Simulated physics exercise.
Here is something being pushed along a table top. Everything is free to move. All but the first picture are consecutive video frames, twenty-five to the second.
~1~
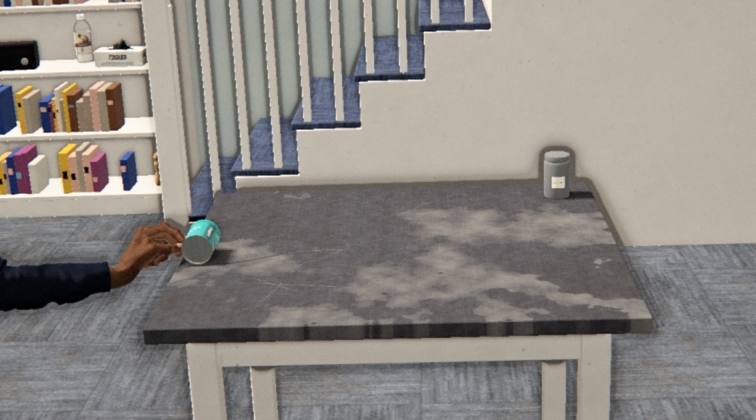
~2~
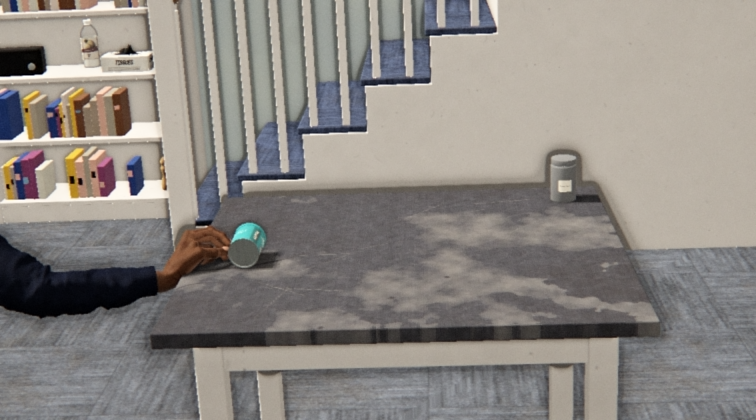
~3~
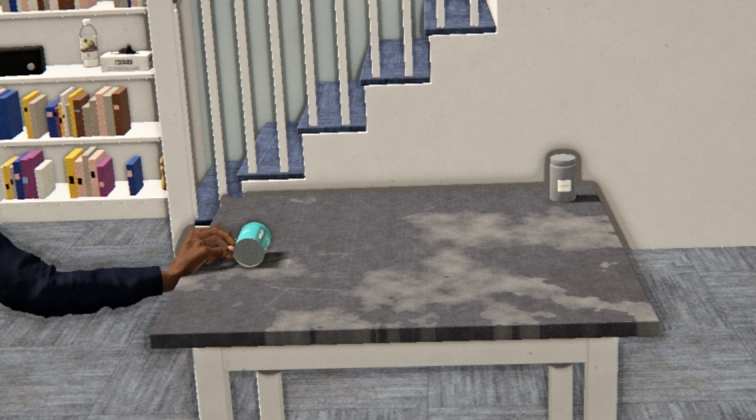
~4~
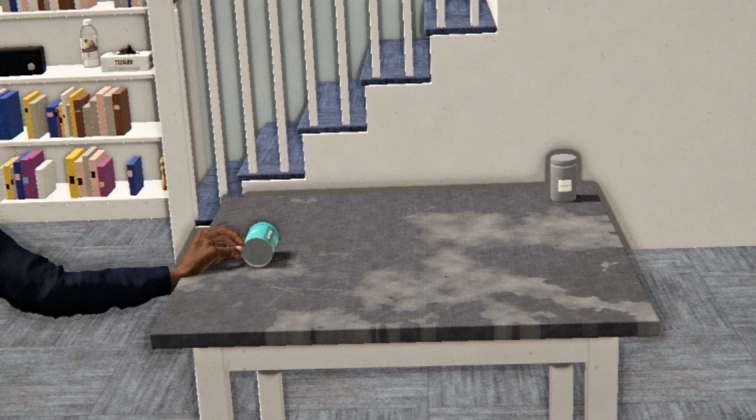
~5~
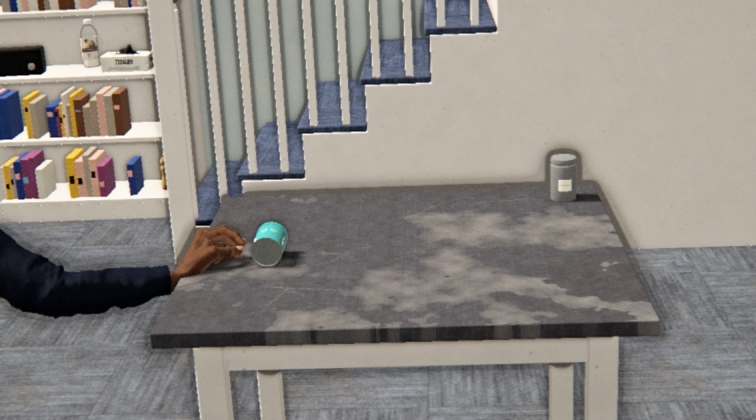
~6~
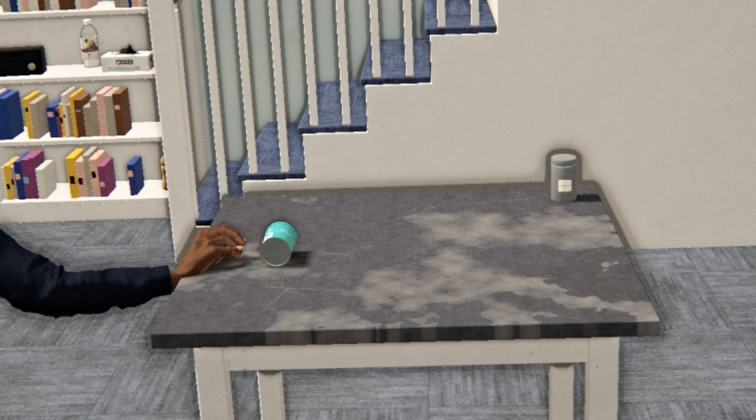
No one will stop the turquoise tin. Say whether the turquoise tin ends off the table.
The turquoise tin is still on the table.
Then, 0.20 s after the last picture, turquoise tin rolled well along near (318, 243).
Then, 0.50 s after the last picture, turquoise tin rolled well along near (367, 242).
Then, 0.90 s after the last picture, turquoise tin rolled well along near (410, 240).
At rest, moved from the start, turquoise tin. Seen from the same camera at the end, turquoise tin near (430, 240).
